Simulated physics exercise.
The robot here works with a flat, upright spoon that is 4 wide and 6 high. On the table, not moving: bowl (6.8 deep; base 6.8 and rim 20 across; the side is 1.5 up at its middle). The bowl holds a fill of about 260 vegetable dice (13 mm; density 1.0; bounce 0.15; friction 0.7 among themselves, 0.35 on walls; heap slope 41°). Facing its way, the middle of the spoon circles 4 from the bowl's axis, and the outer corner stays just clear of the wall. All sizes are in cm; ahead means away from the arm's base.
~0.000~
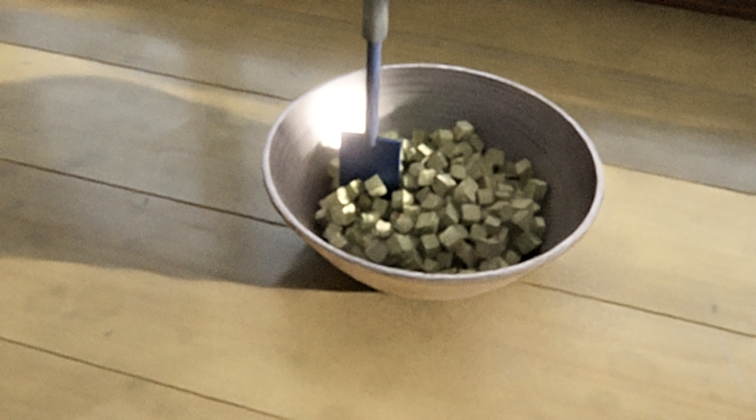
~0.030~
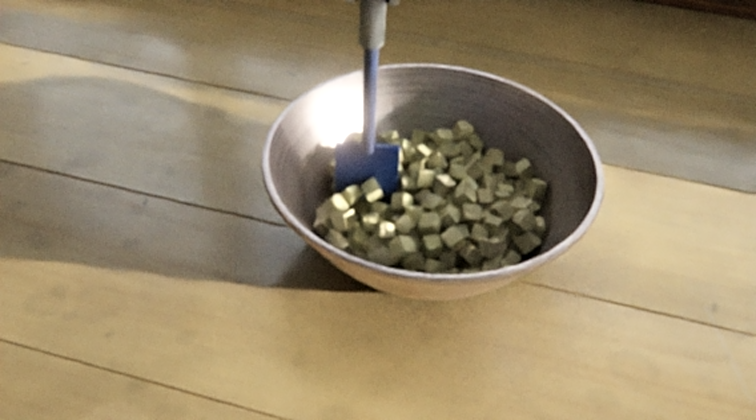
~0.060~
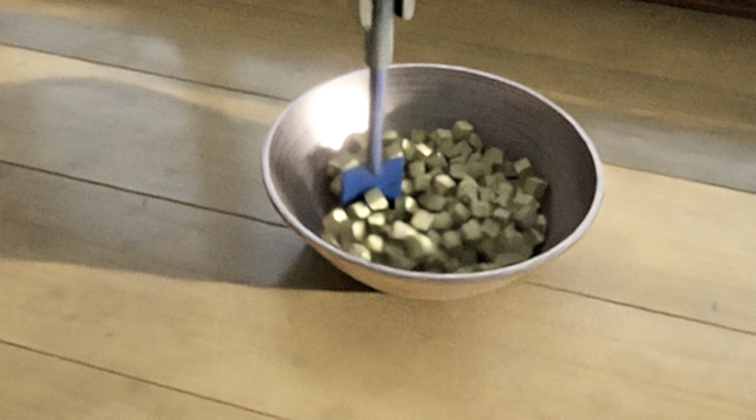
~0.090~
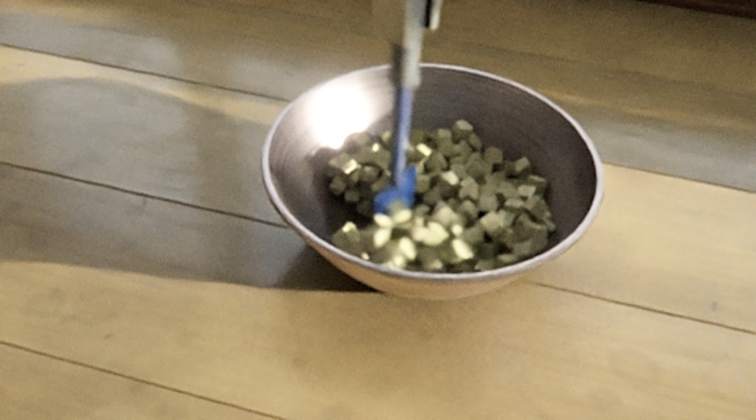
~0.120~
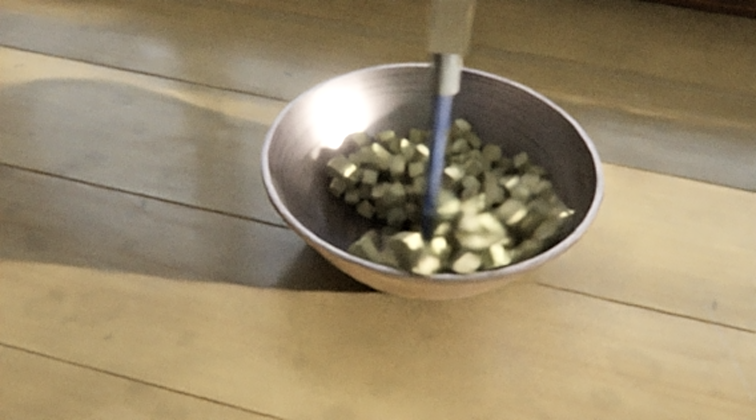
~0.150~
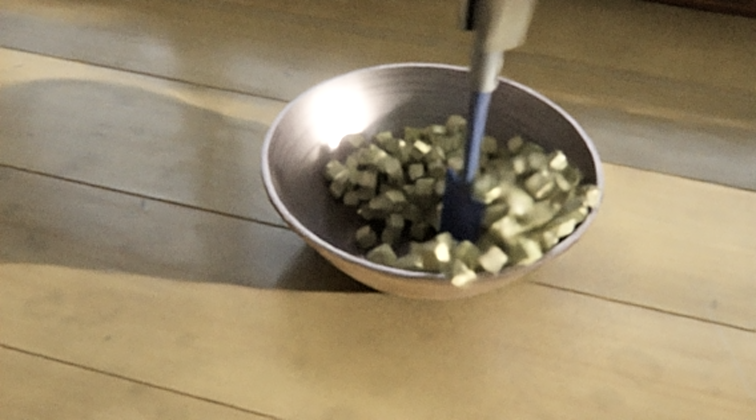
On a wooden plank surface, a wide bowl holds a heap of small greenish cubes, with a blue flat-bladed tool upright at the left of the pile. The tool sweeps toward the viewer and then across to the right, turning as it goes and pushing cubes up toward the bowl's right side.
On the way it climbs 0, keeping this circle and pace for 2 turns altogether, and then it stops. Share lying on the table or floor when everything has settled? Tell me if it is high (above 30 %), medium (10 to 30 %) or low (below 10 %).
It is high, above 30 %.
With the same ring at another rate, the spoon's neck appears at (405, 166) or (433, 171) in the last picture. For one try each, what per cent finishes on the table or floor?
Well, about 20 percent the first time and about 25 percent the second.
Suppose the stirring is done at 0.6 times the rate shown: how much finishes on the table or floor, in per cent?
Some 20 in a hundred.
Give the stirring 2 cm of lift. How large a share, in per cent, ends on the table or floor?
It comes to some 30 per cent.
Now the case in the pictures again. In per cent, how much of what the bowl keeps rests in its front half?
Roughly 55 percent of it.
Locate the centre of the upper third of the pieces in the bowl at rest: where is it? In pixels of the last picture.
Estimated centre: (336, 205).
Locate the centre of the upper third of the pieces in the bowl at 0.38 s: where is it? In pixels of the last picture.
About pixel (330, 141).
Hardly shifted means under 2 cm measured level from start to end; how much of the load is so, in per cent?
About 0 %.
By 0.38 s, 358° round, highest piece 9 above the table; 200 in the bowl, 35 on the table or floor, 29 in flight or on the tool.
By 0.60 s, 226° round, highest piece 8 above the table; 170 in the bowl, 85 on the table or floor, 9 in flight or on the tool.
By 0.91 s, 0° round, highest piece 7 above the table; 160 in the bowl, 104 on the table or floor.
By 1.61 s, 0° round, highest piece 7 above the table; 160 in the bowl, 104 on the table or floor.
Final count, 160 in the bowl, 104 on the table or floor. That is 39 % on the table or floor.
